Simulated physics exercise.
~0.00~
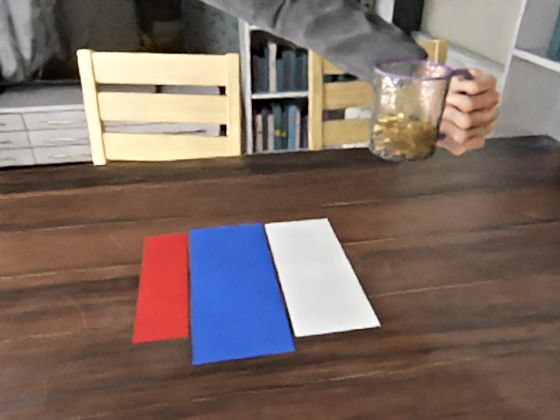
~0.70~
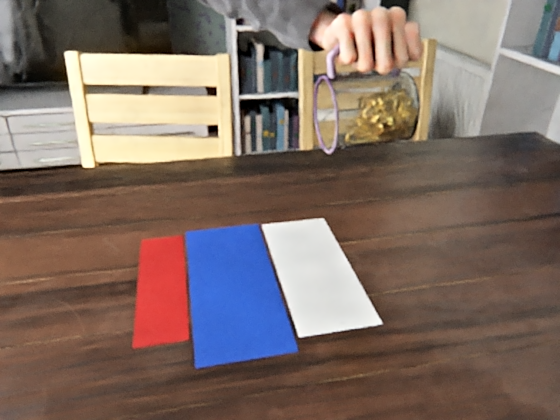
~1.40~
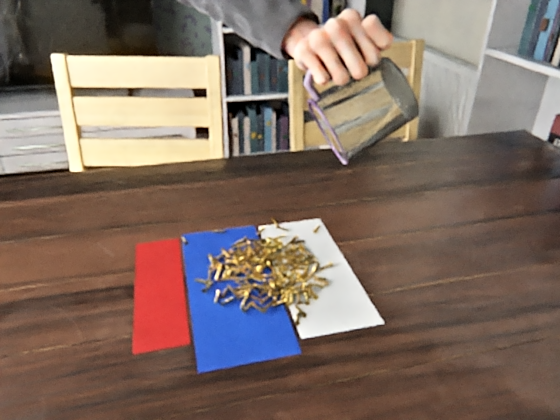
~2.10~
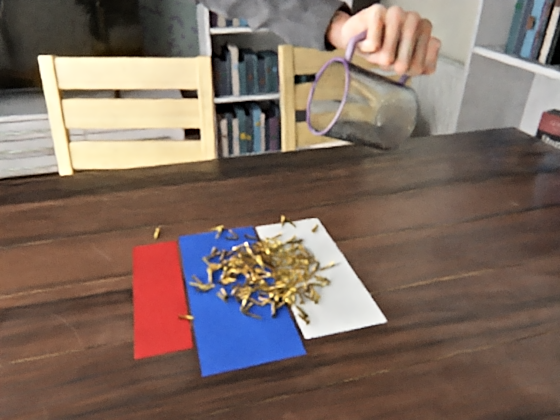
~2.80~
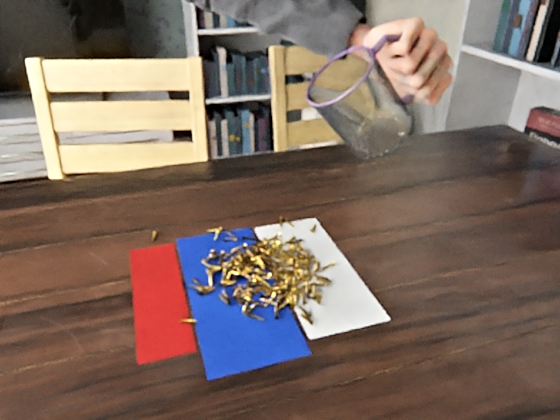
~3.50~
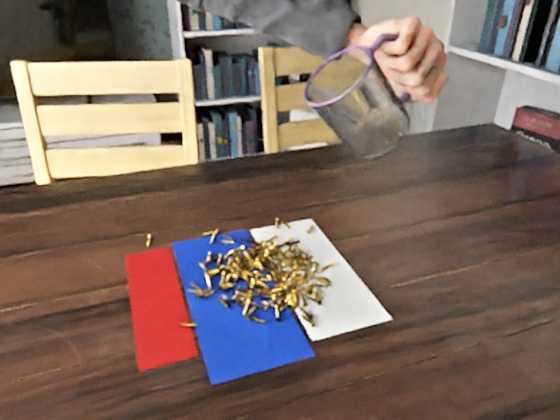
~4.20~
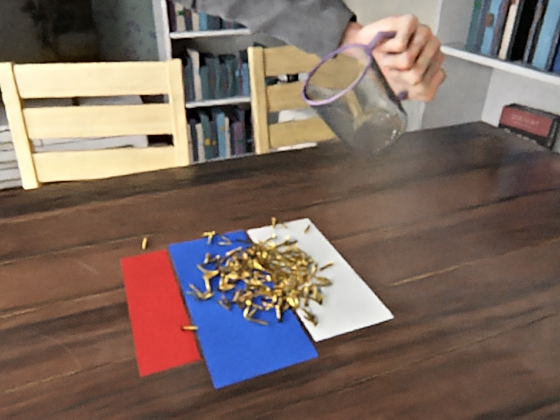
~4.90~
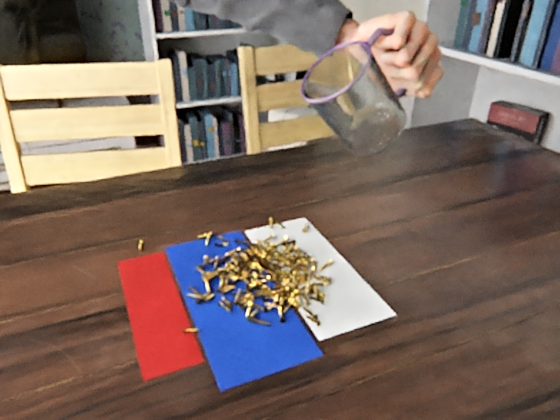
A hand tipped a clear cup with a purple rim over a dark wooden table, pouring brass-coloured screws into a heap across the blue and white mats, then turned the emptied cup partway back and held it there, still leaning.
